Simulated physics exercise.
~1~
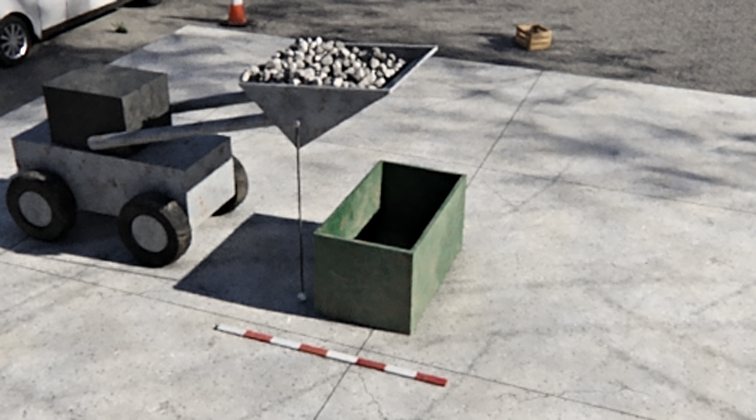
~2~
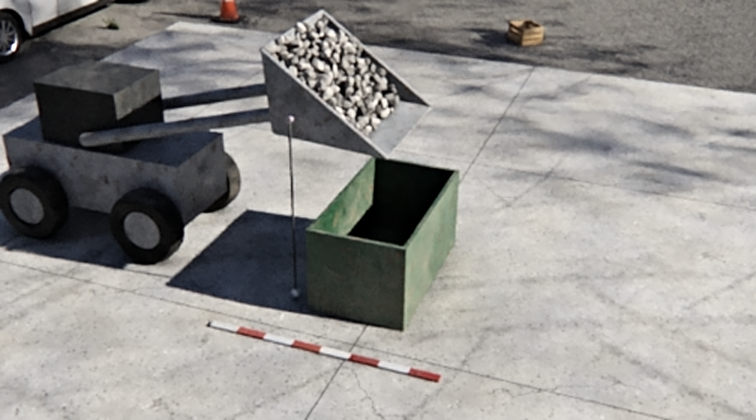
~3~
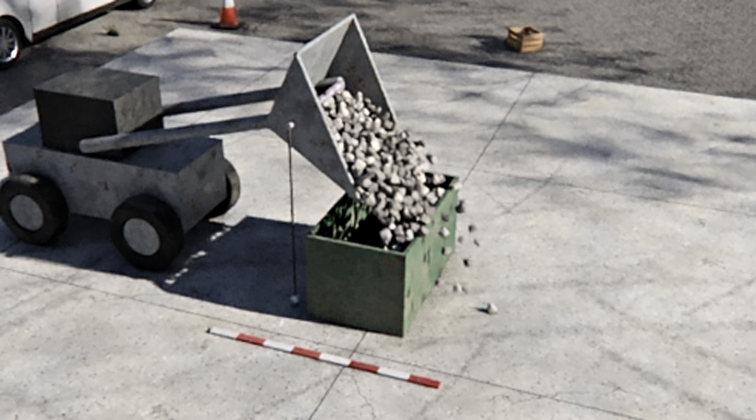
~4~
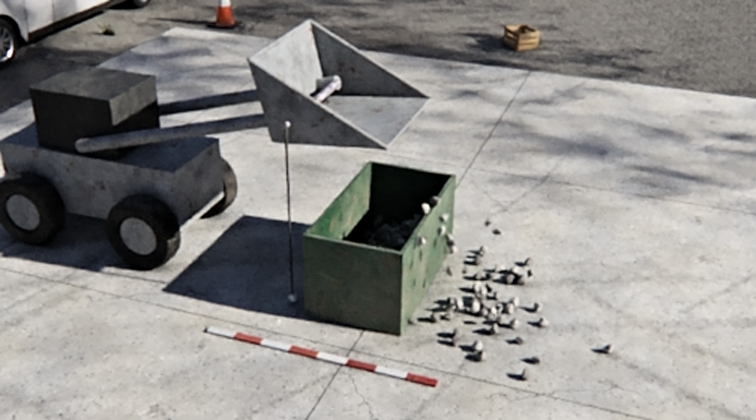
Loader bucket tipping grey stones into a green bin, some spilling onto the concrete to the right, then tilting partway back, emptied.
